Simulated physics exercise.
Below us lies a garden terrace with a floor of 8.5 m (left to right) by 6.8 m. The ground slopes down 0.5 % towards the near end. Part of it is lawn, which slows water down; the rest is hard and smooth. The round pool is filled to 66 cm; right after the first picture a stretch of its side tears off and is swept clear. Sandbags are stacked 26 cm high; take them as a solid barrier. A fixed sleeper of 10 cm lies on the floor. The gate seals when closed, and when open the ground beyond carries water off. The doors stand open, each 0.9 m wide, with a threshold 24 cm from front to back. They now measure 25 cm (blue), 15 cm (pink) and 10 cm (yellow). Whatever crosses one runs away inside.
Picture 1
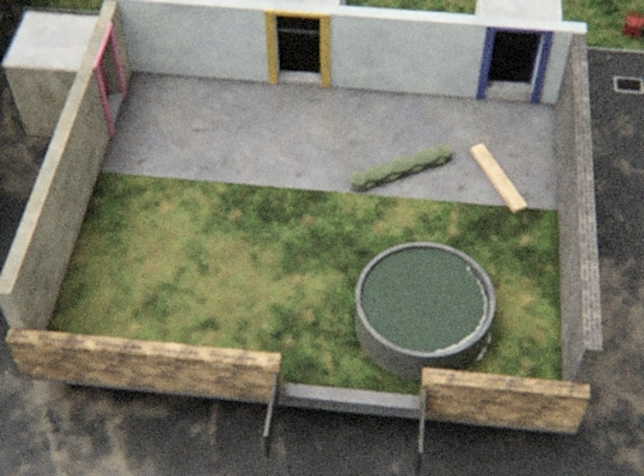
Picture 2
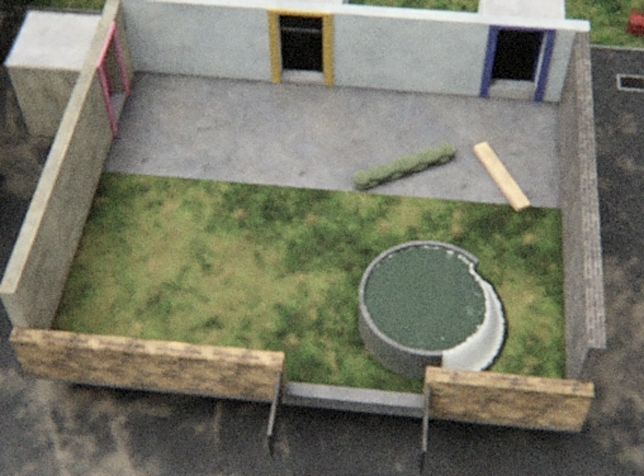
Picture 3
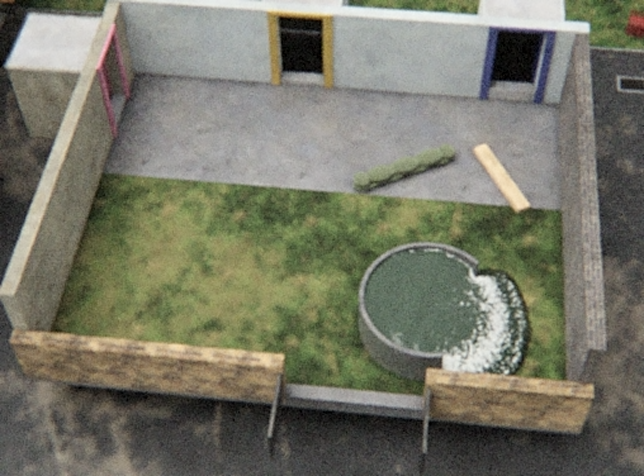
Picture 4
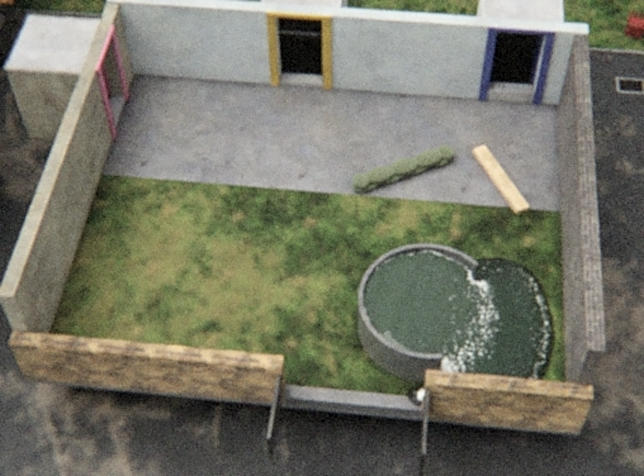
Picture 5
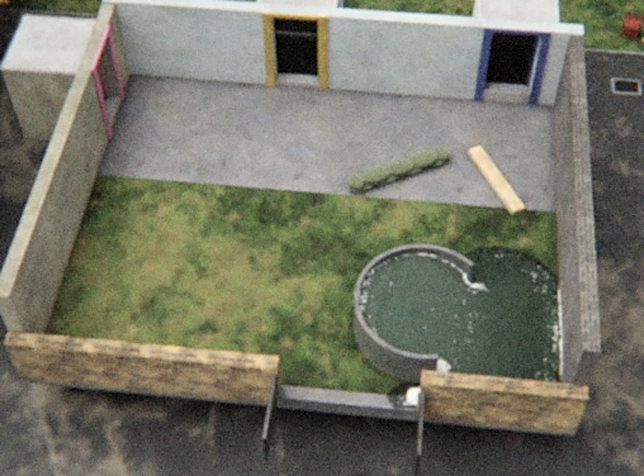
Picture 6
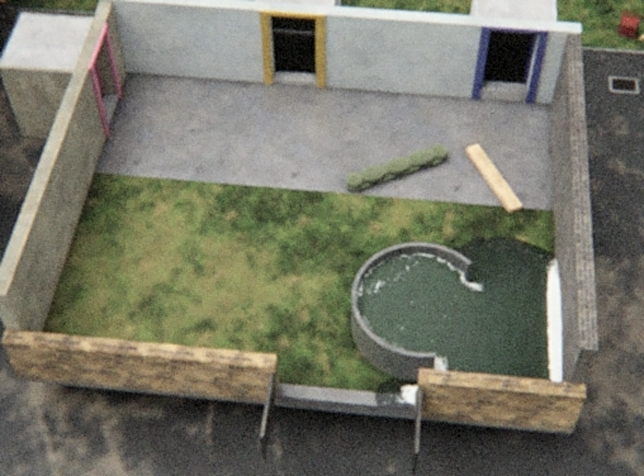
Water burst through the right side of a round pool in a walled yard, foamed out over the grass in a widening dark sheet, and spread up to the right-hand wall.
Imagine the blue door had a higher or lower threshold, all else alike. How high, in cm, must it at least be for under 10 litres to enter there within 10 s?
It would have to be roughly 12.5 cm high.
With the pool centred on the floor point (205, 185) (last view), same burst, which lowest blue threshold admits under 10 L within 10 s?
Then roughly 8.5 cm.
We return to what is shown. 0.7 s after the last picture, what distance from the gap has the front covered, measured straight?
Roughly 3.4 m.
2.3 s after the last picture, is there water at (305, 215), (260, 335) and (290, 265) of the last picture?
In turn: Dry, still dry, not reached.
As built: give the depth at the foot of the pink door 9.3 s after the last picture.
Some 0.0 cm.
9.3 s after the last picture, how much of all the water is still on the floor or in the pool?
Roughly 92 in a hundred.
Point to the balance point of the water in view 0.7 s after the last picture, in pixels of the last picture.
At about (475, 334).
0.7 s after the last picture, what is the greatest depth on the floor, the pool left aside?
Up to some 54 cm.
Then, 0.7 s after the last picture water covers 10 % of the floor, deepest (54 cm) near (558, 409); it has not reached the blue door.
Then, 2.3 s after the last picture water covers 25 % of the floor, deepest (26 cm) near (466, 400); it has not reached the blue door.
Then, 9.3 s after the last picture water covers 75 % of the floor, deepest (9 cm) near (553, 199); 6 cm at the blue door, 0 litres in over its 25 cm threshold.
At the blue door as built, the water peaked near 17 cm, 2.9 s after the last picture.
Run again over the same 10 s with other heights there, 17 litres in over 11 cm, 3 litres over 14.5 cm. The limit of 10 litres is kept from about 12.5 cm up.
